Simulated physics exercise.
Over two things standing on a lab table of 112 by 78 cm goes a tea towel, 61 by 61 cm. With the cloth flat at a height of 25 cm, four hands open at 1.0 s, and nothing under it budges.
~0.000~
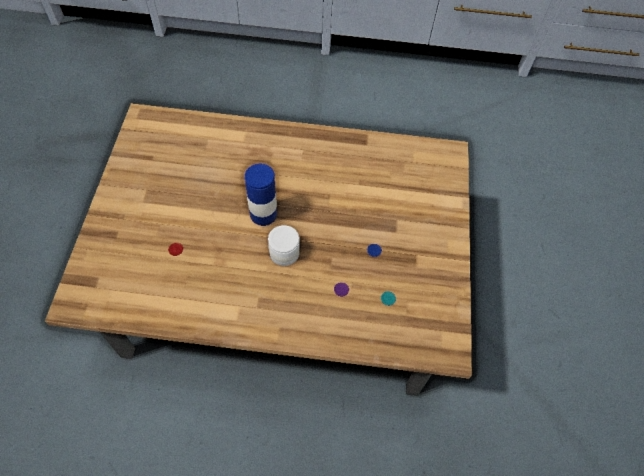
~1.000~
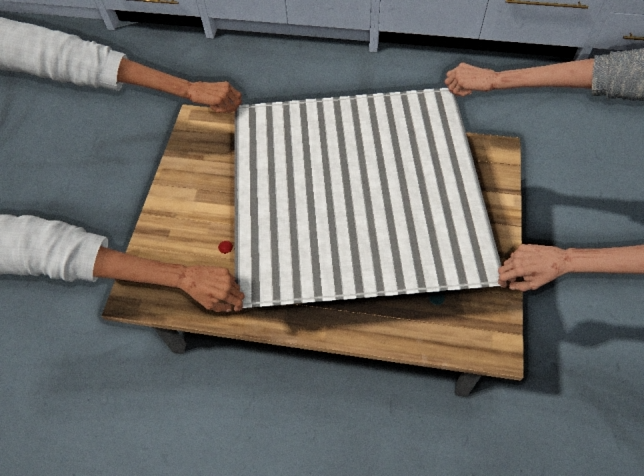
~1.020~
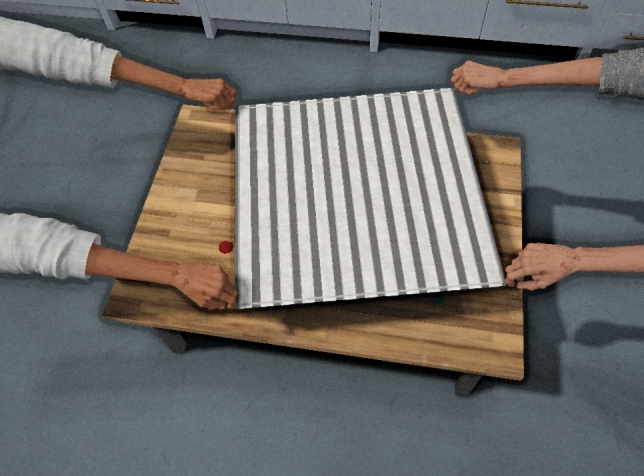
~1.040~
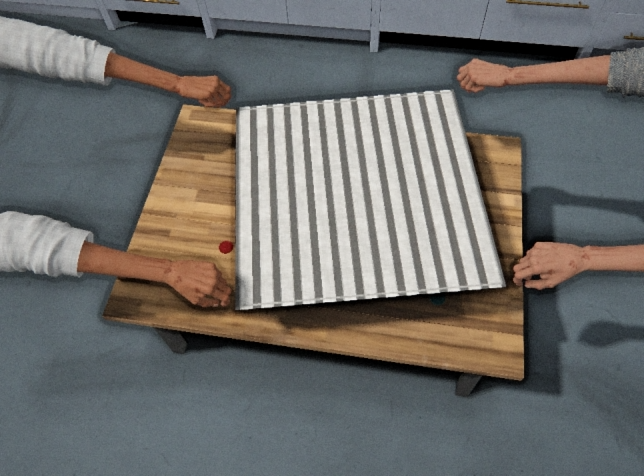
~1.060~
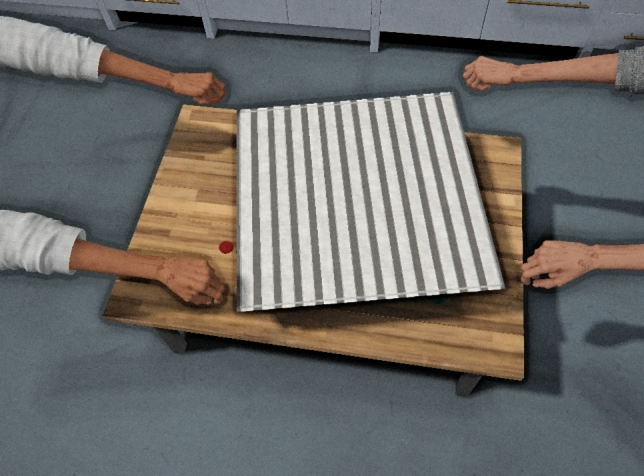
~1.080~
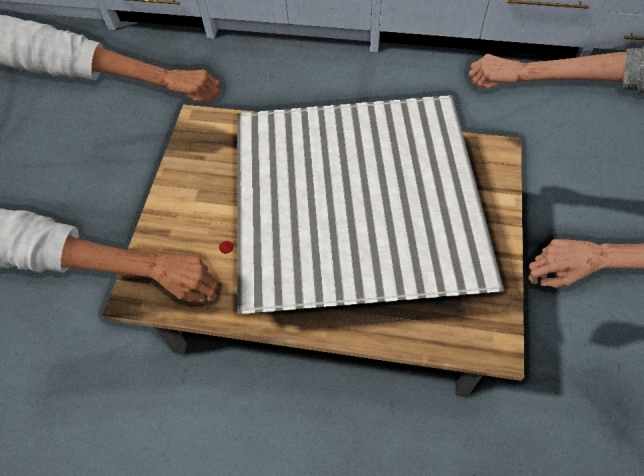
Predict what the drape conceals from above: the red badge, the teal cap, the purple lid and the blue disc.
In order: The red badge still shows; the teal cap gets covered; the purple lid gets covered; the blue disc vanishes under it.
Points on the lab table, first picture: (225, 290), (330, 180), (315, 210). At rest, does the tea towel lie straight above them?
Check, spot by spot: Overlapped / overlapped / overlapped.
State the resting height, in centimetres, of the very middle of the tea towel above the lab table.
Around 10 cm up.
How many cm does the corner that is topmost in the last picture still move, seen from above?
Roughly 16 centimetres.
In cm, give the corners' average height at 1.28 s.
I'd guess the corners are around 0 cm high then.
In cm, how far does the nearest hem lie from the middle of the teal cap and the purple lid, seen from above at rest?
Around 4 centimetres for the first one and around 8 centimetres for the second.
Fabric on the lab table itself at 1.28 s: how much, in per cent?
About 40 per cent of it.
At 1.3 s, 40 % of it is down, spanning 59 by 65 cm, above blue disc, teal cap, purple lid.
At 1.5 s, 40 % of it is down, spanning 58 by 63 cm, above blue disc, teal cap, purple lid.
At 1.7 s, 40 % of it is down, spanning 60 by 63 cm, above blue disc, teal cap, purple lid.
At 1.9 s, 40 % of it is down, spanning 60 by 64 cm, above blue disc, teal cap, purple lid.
At 2.7 s, 40 % of it is down, spanning 60 by 64 cm, above blue disc, teal cap, purple lid.
